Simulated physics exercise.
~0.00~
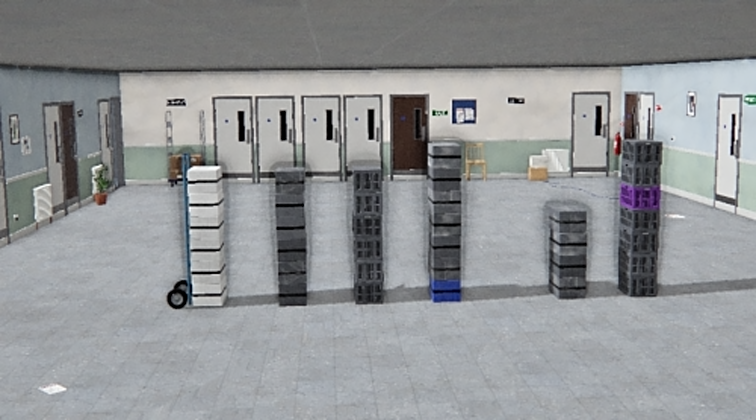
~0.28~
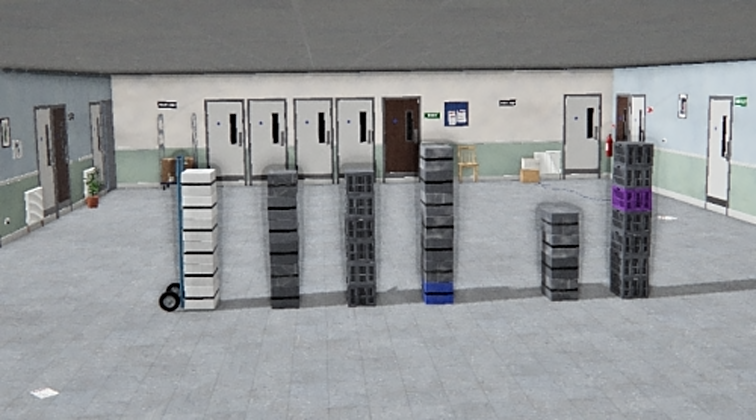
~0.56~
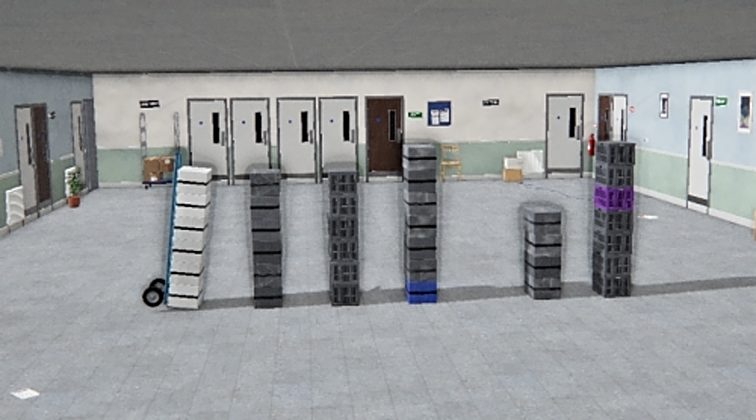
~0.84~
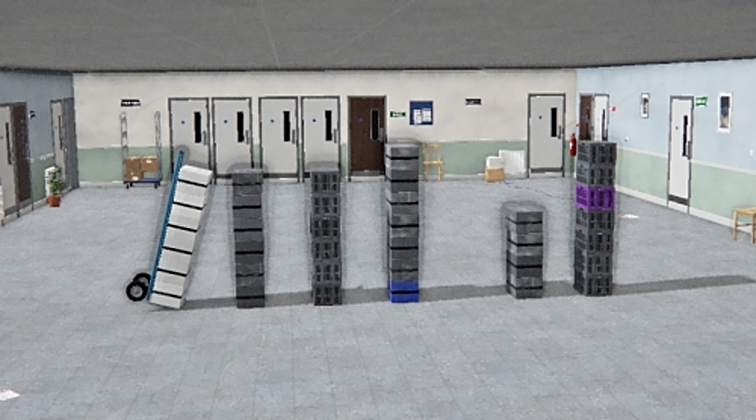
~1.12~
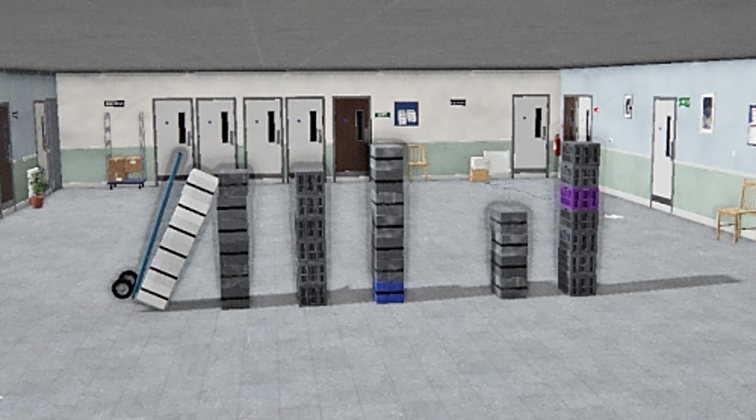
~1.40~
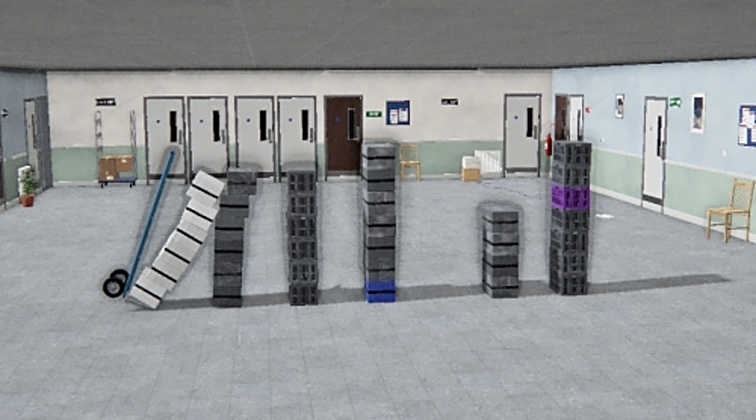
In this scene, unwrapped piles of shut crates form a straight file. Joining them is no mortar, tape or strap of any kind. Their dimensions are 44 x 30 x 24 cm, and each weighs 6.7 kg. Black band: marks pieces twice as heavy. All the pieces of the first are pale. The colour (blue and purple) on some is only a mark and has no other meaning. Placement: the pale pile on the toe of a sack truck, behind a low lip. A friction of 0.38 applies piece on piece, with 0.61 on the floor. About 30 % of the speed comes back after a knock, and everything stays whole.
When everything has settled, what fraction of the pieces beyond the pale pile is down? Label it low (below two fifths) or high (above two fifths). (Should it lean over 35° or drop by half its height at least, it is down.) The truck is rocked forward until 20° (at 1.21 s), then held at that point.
High.
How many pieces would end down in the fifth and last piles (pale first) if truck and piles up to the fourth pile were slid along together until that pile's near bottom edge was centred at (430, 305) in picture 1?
Fifth 0, last 0.
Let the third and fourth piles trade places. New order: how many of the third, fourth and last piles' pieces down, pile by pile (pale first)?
Count of fallen pieces - third: 7; fourth: 6; last: 6.
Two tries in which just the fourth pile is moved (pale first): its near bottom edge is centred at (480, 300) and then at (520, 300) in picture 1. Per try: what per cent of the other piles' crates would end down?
Near 90 per cent the first time, near 100 per cent the second.
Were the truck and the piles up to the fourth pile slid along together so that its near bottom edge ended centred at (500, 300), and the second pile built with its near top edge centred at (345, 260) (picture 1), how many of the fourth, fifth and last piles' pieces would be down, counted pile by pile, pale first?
The tally would be fourth 0, then fifth 0, then last 0.
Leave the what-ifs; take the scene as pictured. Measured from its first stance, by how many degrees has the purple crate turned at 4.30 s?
Near 50 degrees from where it started.
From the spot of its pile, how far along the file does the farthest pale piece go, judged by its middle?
About 180 cm.
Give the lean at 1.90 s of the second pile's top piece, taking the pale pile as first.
About 20°.
After 1.90 s, 6 of the pale pile down; none of the 30 other crates down, 9 disturbed.
After 2.50 s, 6 of the pale pile down; 10 of the 30 other crates down; blue crate 8° from how it stood.
After 3.34 s, 6 of the pale pile down; 18 of the 30 other crates down; blue crate 61° from how it stood; purple crate 7 cm from its place.
After 4.30 s, 6 of the pale pile down; 27 of the 30 other crates down; blue crate on its side; purple crate 49° from how it stood, 59 cm lower.
In the end (5.4 s), 6 of the pale pile down; 27 of the 30 other crates down; purple crate upside down; blue crate on its side. That is 90 per cent. From the last view, middles, blue crate near (409, 284).
